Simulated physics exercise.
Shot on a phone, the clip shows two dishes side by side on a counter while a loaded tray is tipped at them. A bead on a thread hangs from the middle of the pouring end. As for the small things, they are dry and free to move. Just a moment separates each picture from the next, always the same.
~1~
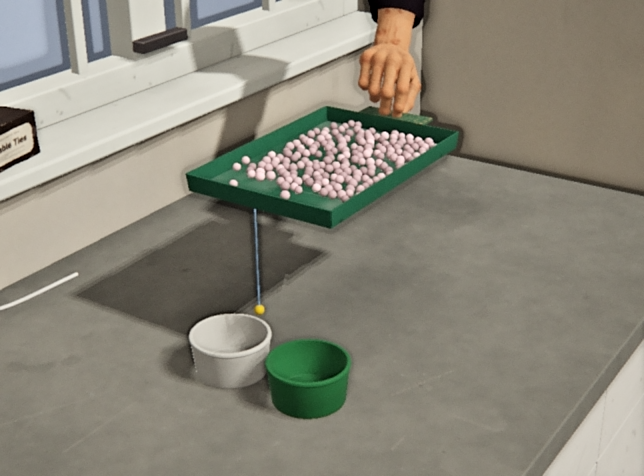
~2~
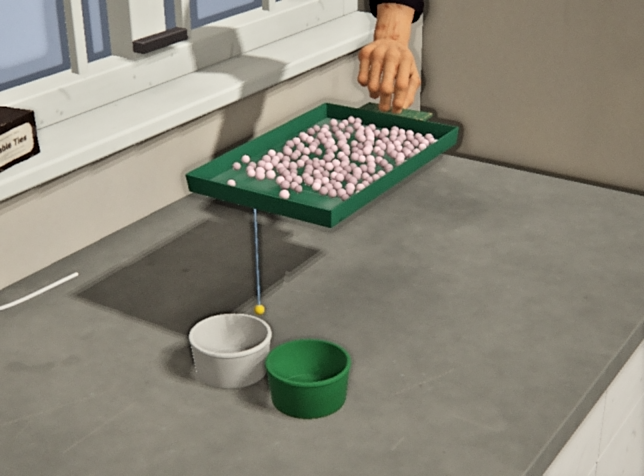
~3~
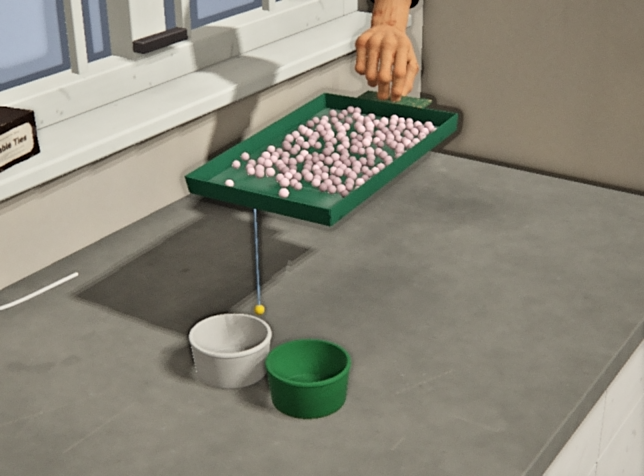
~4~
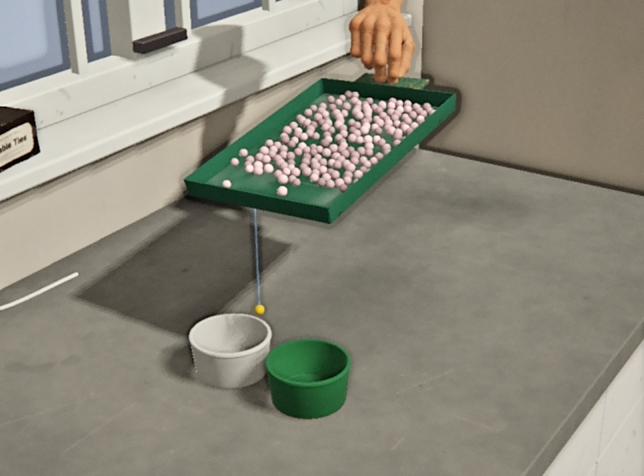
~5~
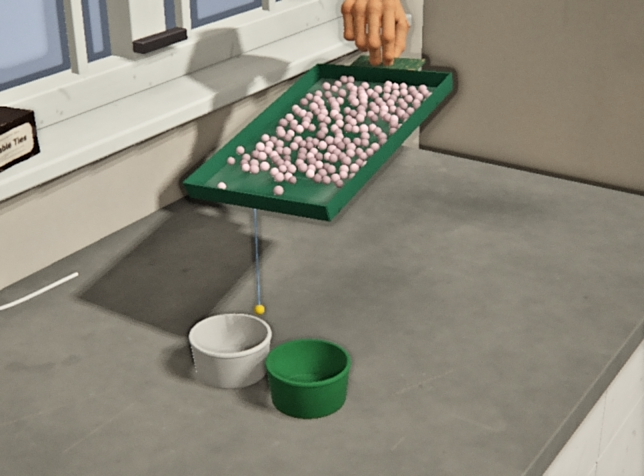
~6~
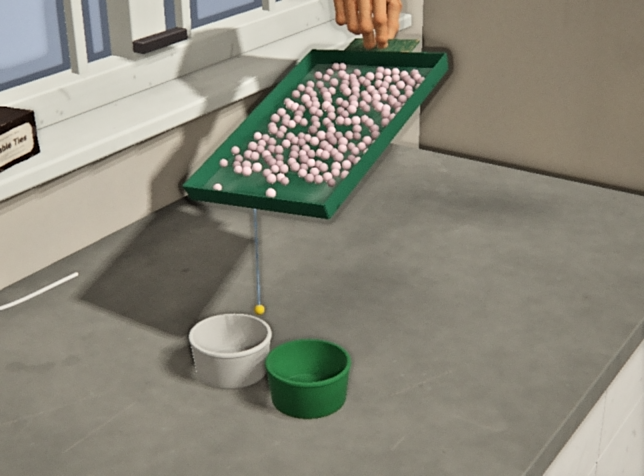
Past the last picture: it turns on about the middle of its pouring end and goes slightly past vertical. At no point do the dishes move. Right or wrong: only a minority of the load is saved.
Right, only a minority is saved.
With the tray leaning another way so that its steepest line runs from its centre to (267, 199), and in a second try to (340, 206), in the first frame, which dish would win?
It would be the left-side one to begin with, and after that the right-side one.
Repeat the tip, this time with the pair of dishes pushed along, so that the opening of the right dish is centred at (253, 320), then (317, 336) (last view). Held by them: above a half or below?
At the first place the smaller part, at the second not half.
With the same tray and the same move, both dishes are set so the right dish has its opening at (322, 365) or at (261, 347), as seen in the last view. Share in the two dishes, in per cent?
Around 10 and around 60 per cent, in that order.
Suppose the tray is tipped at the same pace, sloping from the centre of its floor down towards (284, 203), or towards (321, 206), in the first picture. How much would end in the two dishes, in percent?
Shares: 60 %, then 70 %.
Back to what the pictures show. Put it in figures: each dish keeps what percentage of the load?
Left dish around 20, right dish around 0, both in a hundred.
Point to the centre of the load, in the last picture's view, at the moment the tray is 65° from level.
Near the pixel (218, 189).
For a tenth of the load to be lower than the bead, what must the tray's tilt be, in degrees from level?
70°.
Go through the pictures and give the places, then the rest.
In the first picture, corners of the pouring end near (188, 173) and (331, 210), level; middle of the load near (341, 158), sugar pearls; left dish near (207, 366); right dish near (285, 395); bead on its thread near (259, 310).
In the second picture, corners of the pouring end near (188, 174) and (330, 209), level; middle of the load near (341, 156).
In the third picture, corners of the pouring end near (187, 176) and (329, 208), tipped barely, lowest at the left corner; middle of the load near (340, 149).
In the fourth picture, corners of the pouring end near (186, 179) and (328, 206), tipped a little, lowest at the left corner; middle of the load near (339, 138).
In the fifth picture, corners of the pouring end near (185, 182) and (326, 205), tipped clearly, lowest at the left corner; middle of the load near (334, 129).
In the sixth picture, corners of the pouring end near (185, 185) and (323, 203), tipped clearly, lowest at the left corner; middle of the load near (327, 122), all but a few on the move; left dish near (207, 366); right dish near (285, 395).
Shortly afterwards, tray tipped steeply; the bulk on the tray; only a few outside both; near a quarter in the air.
Next, tray tipped past a quarter turn; near a quarter on the tray; a little in the left dish; near half outside both; near a quarter in the air.
Some moments later, tray tipped past a quarter turn; near a quarter in the left dish; the bulk outside both.
In the end, tray tipped past a quarter turn; none at all in the right dish; near a quarter in the left dish; the bulk outside both.
